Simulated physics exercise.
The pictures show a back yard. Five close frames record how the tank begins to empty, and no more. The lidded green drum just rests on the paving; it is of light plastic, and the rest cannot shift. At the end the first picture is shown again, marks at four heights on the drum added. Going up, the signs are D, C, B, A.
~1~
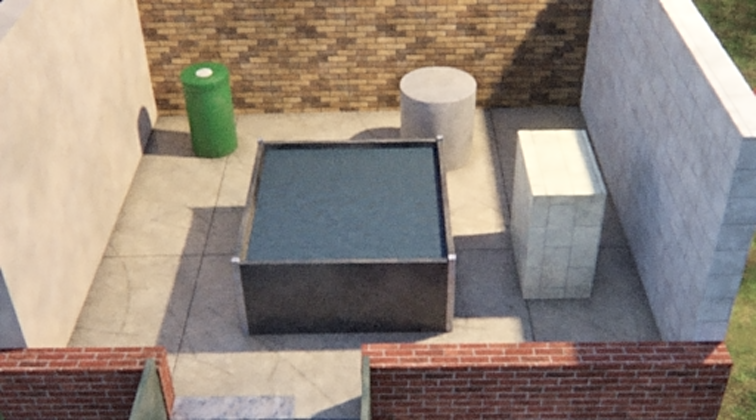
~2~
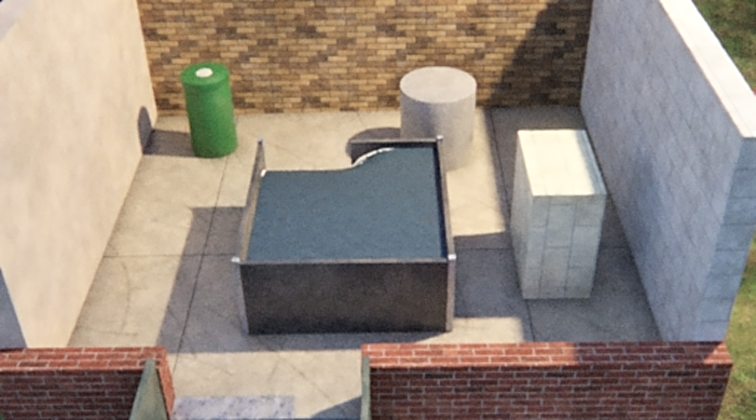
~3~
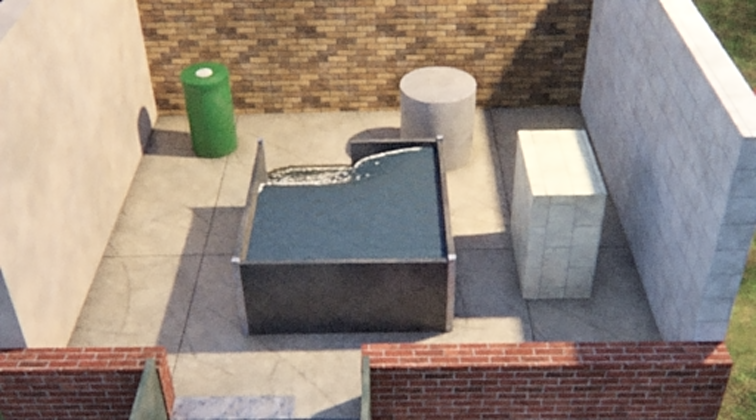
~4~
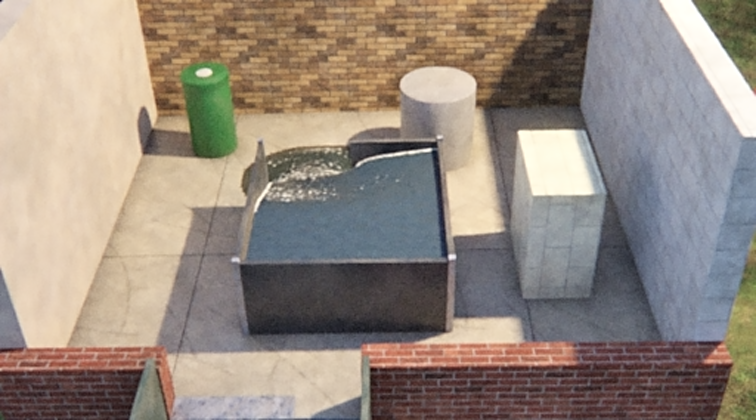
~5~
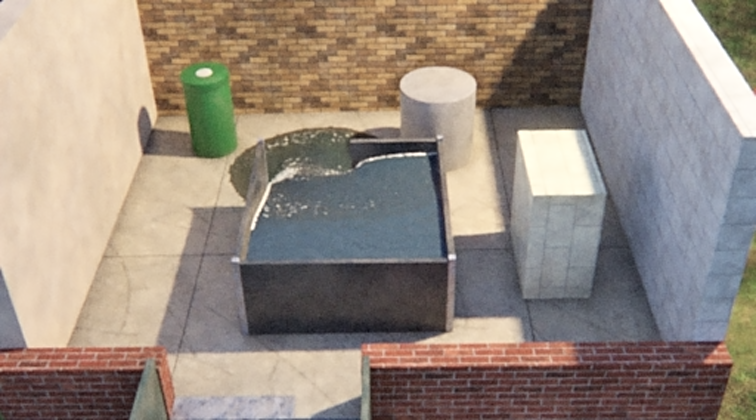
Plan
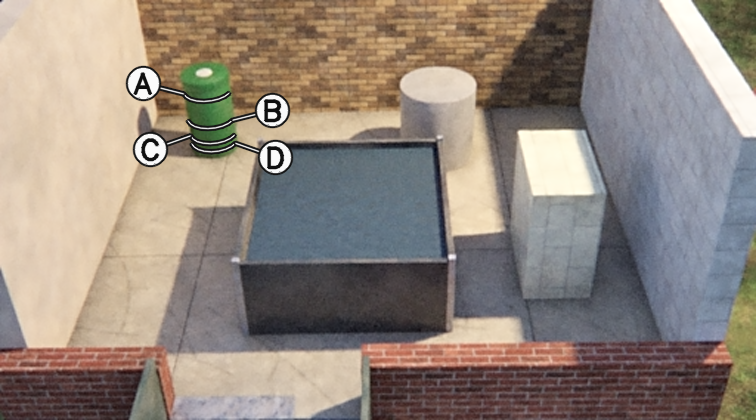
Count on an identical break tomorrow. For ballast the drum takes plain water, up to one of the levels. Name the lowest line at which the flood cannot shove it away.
The limit is B.
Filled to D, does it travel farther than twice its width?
Yes.
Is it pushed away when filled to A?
No, not at all.
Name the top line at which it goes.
That would be C.
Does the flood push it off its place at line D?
Yes, it does.
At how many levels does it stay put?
Two of the four.
On the marked copy, A at (203, 101); B at (207, 128); C at (210, 143); D at (211, 151); from the bottom up D, C, B, A.
For line A, it does not move.
For line B, it does not move.
For line C, it is pushed about 4 times its own width away.
For line D, it is pushed about 6 times its own width away.
